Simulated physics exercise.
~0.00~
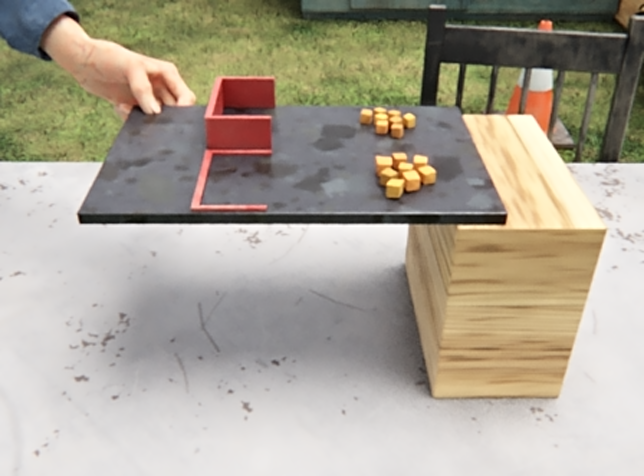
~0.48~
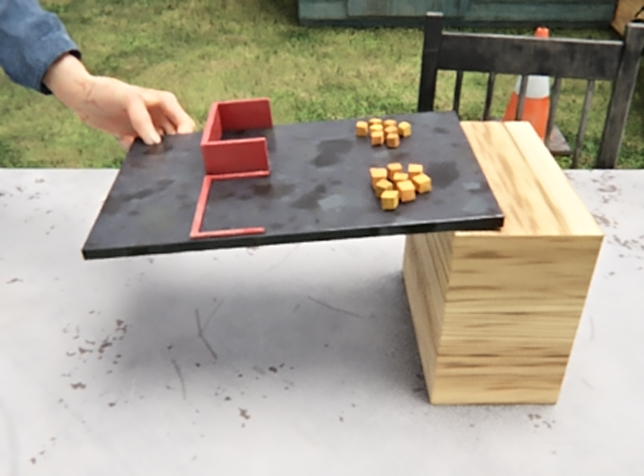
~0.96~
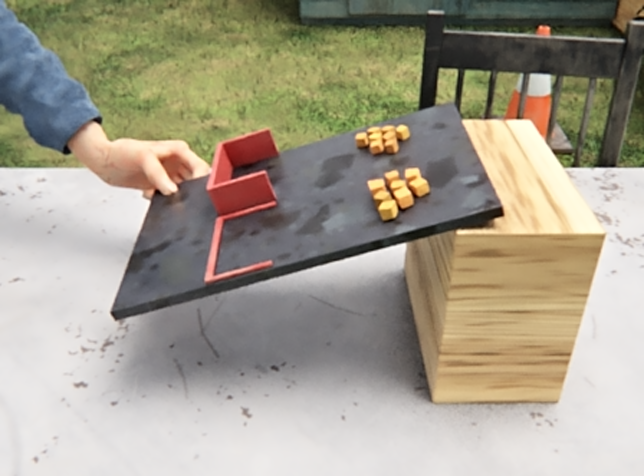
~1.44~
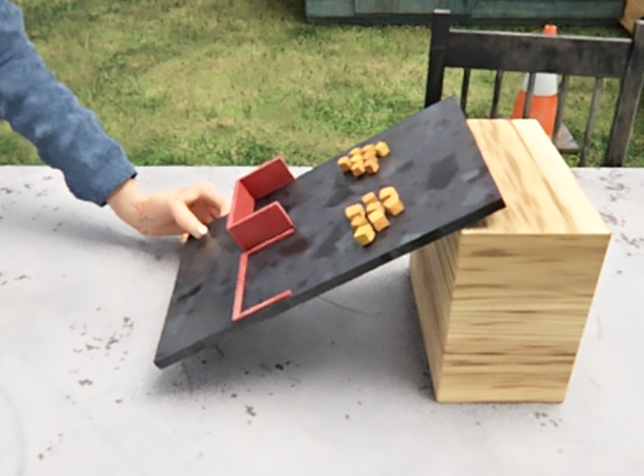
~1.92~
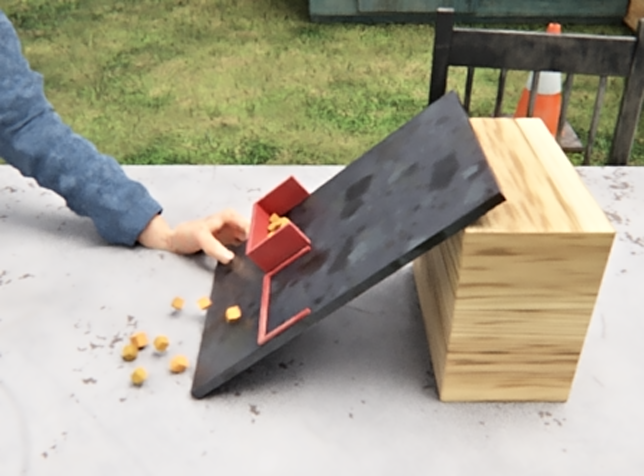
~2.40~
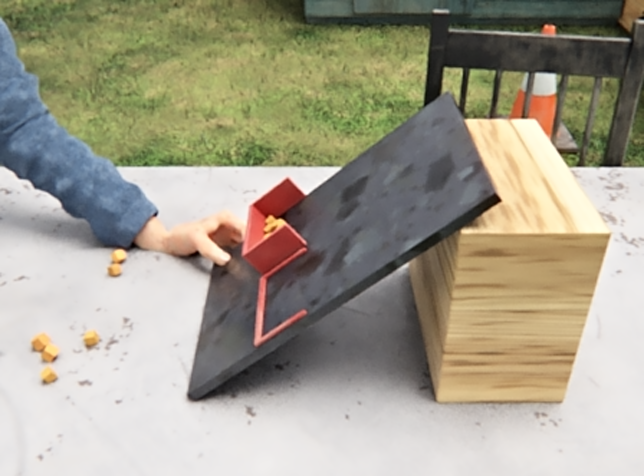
Outdoor table, a hand lowering a dark board's left end, near orange cubes spilling past a low red strip, far ones caught behind a taller barrier.
